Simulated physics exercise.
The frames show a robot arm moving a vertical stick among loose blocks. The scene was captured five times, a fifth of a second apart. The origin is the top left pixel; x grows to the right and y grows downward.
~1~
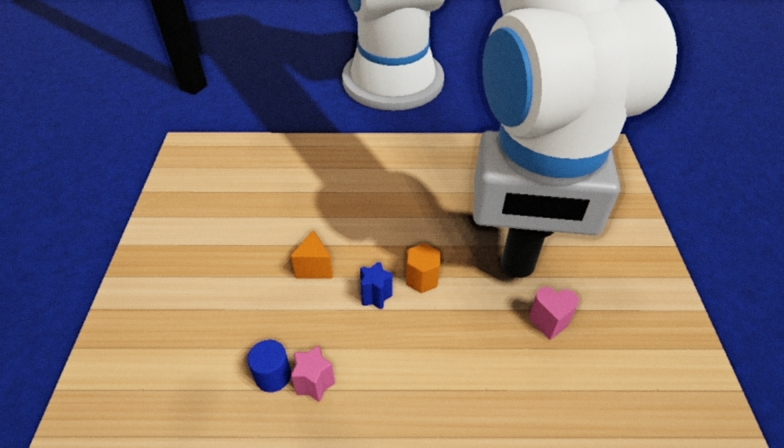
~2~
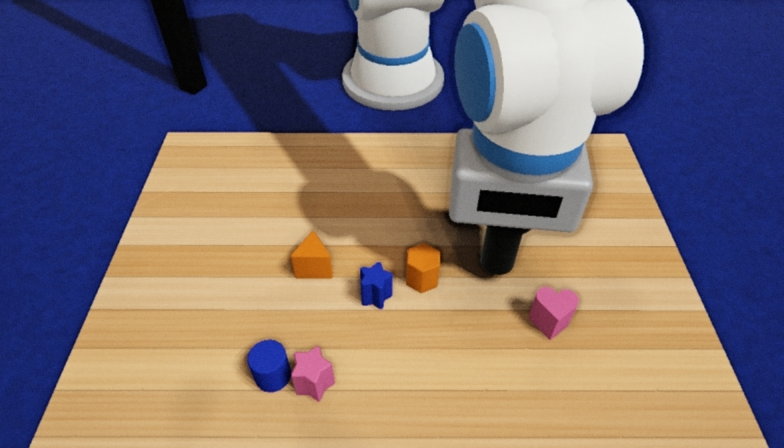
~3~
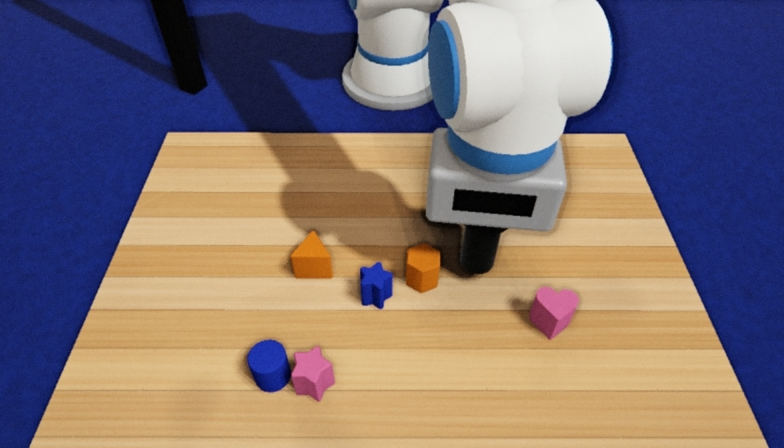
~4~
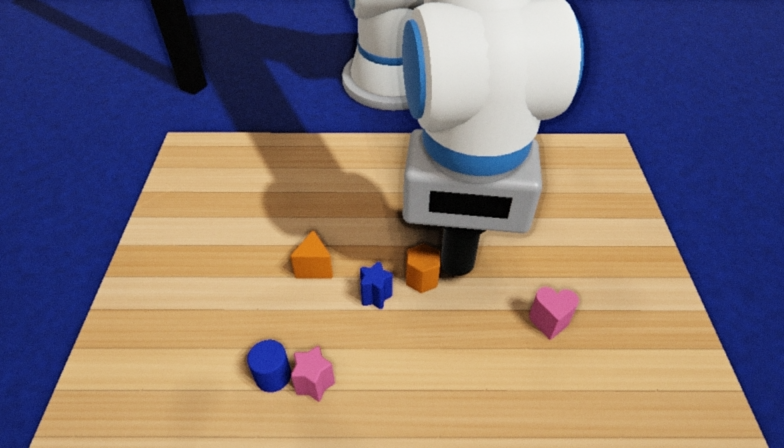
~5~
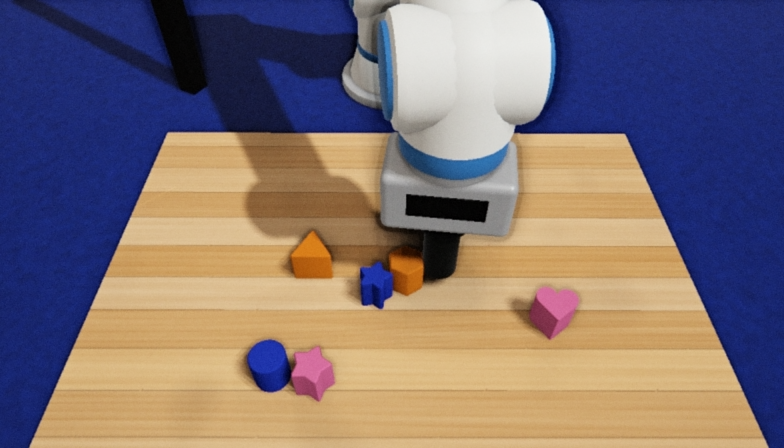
A robot arm moves a black stick left and pushes the orange hexagonal block left.
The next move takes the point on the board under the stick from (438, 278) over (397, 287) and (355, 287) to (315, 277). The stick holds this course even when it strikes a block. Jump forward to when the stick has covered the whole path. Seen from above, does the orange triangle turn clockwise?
I believe so.
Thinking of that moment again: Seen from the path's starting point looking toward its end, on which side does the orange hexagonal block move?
It's set to shift left.
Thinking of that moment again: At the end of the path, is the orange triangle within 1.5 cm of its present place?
Answer: No.
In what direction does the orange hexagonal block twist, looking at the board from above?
It rotates counterclockwise.
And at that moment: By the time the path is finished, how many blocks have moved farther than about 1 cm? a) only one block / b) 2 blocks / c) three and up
c
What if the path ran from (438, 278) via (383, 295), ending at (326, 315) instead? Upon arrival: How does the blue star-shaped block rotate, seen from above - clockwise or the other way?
That block twists counter-clockwise.
The first path, step by step. One third of the way, stick (397, 276); blue star-shaped block (340, 287); orange hexagonal block (363, 268).
Two thirds of the way, stick (354, 275); blue star-shaped block (314, 299), turned 45° anticlockwise; orange hexagonal block (319, 272), turned 20° anticlockwise.
At the end, stick (313, 266); orange triangle (287, 234), turned 25° clockwise; blue star-shaped block (314, 299), turned 45° anticlockwise; orange hexagonal block (285, 275), turned 50° anticlockwise.
